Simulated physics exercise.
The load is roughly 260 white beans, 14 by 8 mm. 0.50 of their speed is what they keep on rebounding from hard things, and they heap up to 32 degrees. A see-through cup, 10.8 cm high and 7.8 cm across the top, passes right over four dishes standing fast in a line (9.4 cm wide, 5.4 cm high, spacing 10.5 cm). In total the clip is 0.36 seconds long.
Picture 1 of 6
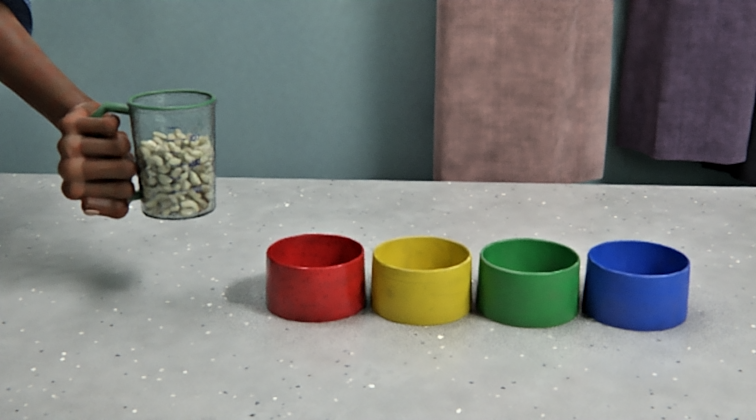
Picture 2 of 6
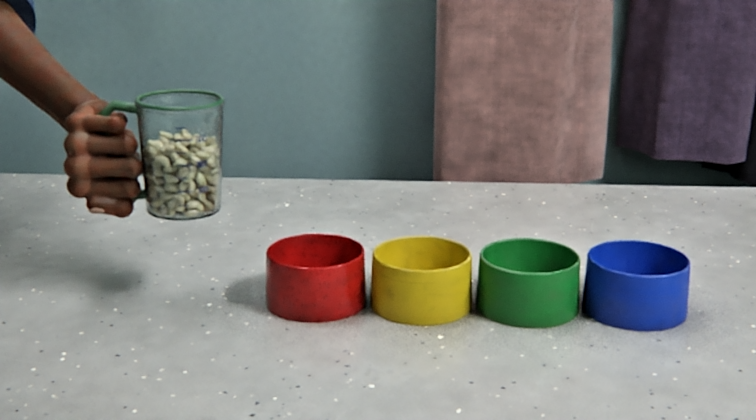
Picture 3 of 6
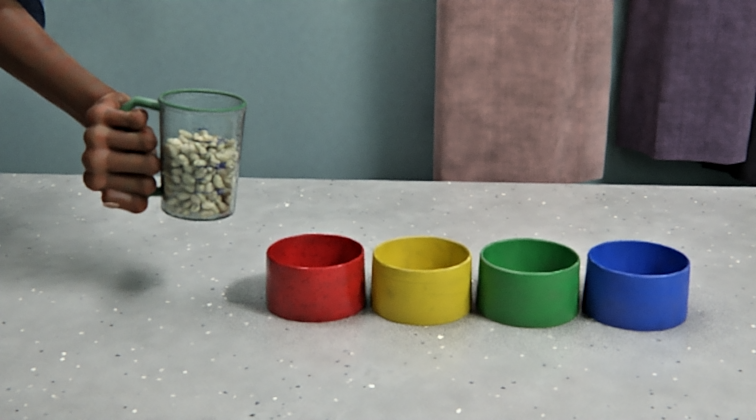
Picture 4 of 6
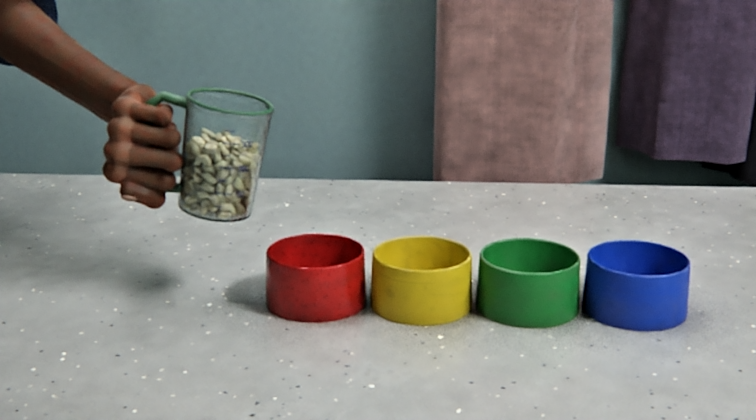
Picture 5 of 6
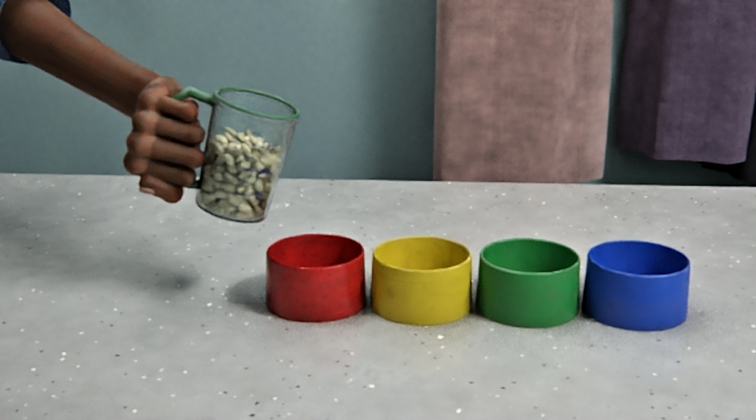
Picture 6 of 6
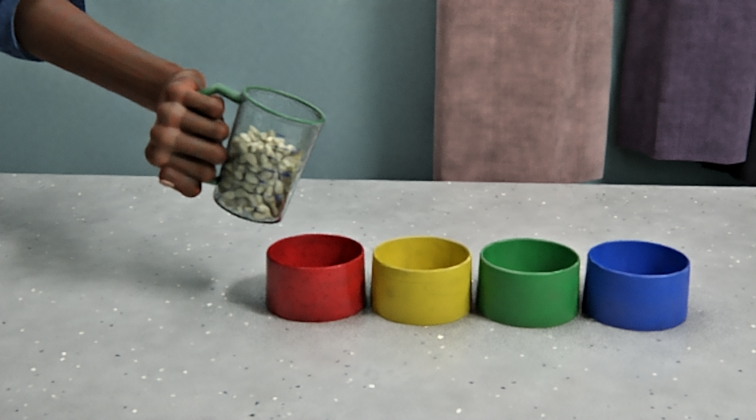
On a speckled grey counter, a hand holds a clear cup of white beans by its green handle, moving it rightward while gradually tilting it toward a row of red, yellow, green and blue dishes that stay still.
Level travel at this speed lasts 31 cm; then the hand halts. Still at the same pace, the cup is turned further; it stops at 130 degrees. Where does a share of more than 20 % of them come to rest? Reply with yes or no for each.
Red: No, blue: No, green: Yes, yellow: No, counter: No.
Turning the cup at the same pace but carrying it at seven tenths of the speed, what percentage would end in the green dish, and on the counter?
Shares: Green 80, counter 10.
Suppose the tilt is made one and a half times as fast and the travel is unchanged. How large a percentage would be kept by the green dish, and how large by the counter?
That gives green 80 with 20 for the counter.
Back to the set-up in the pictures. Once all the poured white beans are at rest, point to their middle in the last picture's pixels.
Centre at rest: Approx. (539, 284) px.
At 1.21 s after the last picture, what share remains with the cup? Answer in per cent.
Around 90 in a hundred.
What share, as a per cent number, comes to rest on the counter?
5 %.
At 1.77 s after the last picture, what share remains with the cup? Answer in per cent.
Close to 0 per cent of the load, I'd guess.
Then, 0.73 s after the last picture, tilt 72 degrees; cup holds 100 %.
Then, 1.21 s after the last picture, tilt 106 degrees; cup holds 90 %, green 5 %.
Then, 1.77 s after the last picture, tilt 130 degrees; cup holds 0 %, blue 5 %, green 90 %.
In the end, red 0 %, blue 5 %, green 90 %, yellow 0 %, counter 5 %.
